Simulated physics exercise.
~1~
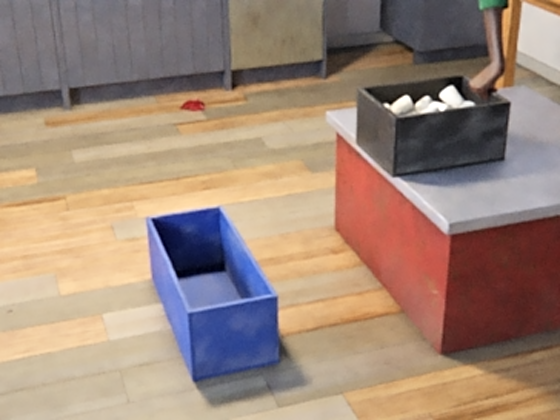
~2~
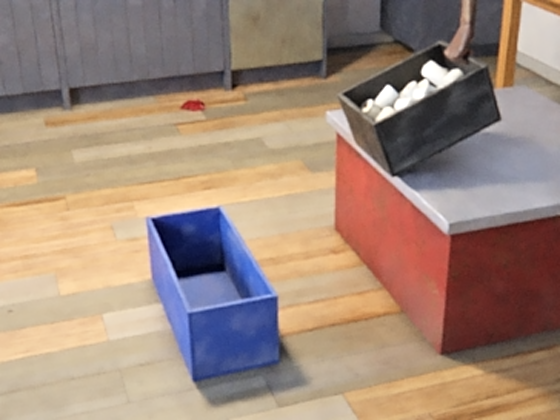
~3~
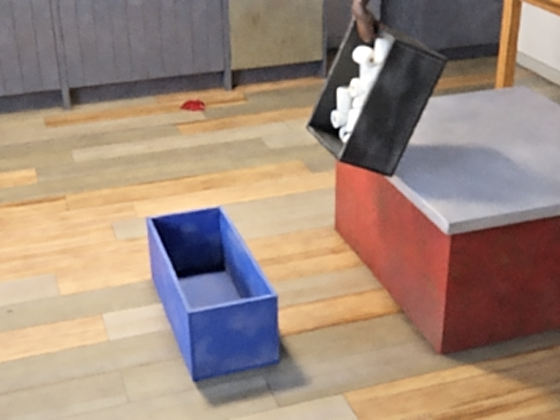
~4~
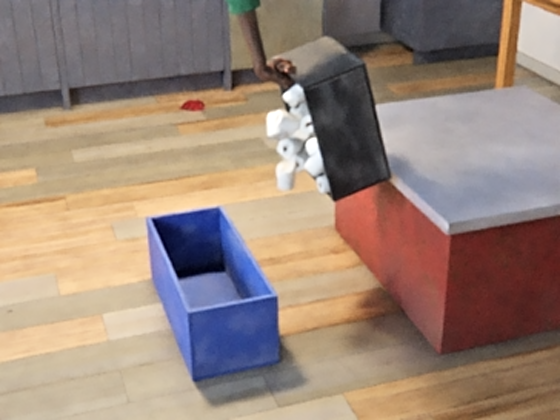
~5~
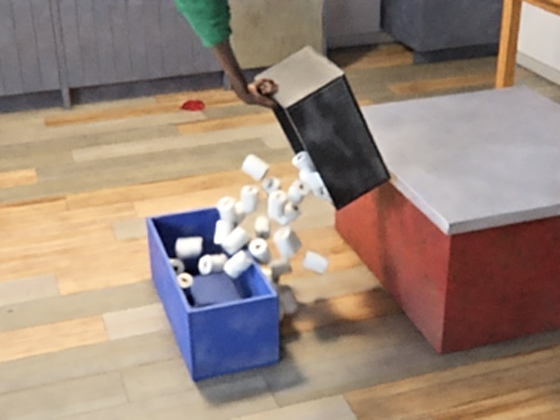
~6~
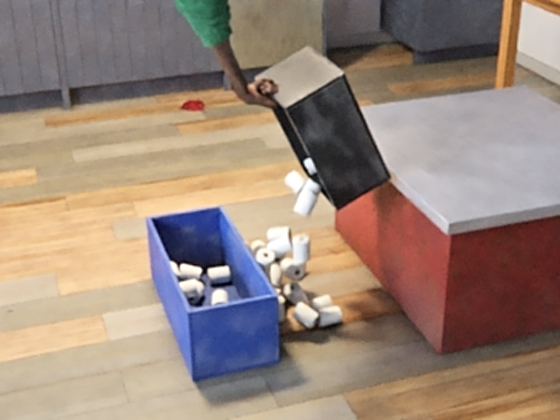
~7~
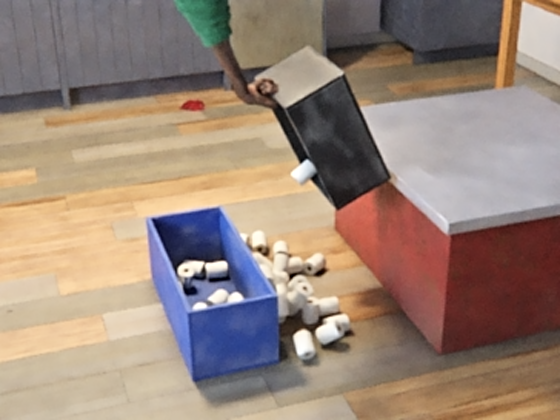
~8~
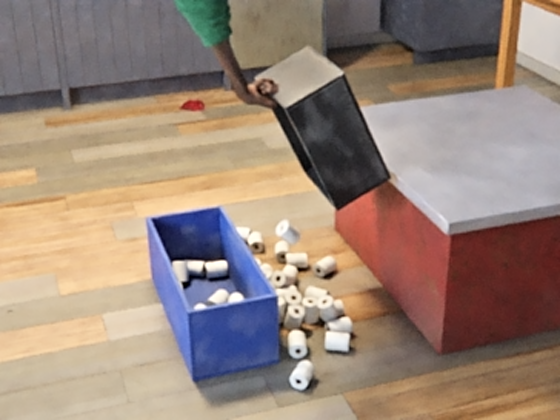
A black box full of small white rolls sits on a grey-topped red bench at the right of a wood-floored room, seen from slightly above by a still camera, with an open, empty blue tub on the floor to the left. A dark hand grips the box and tips it leftward over the bench's edge. As a green sleeve comes into view, the box turns past upright and the rolls tumble out in a loose stream. Some drop into the tub, but more land between it and the bench. The box is held tilted, emptied, with most rolls scattered on the floor.
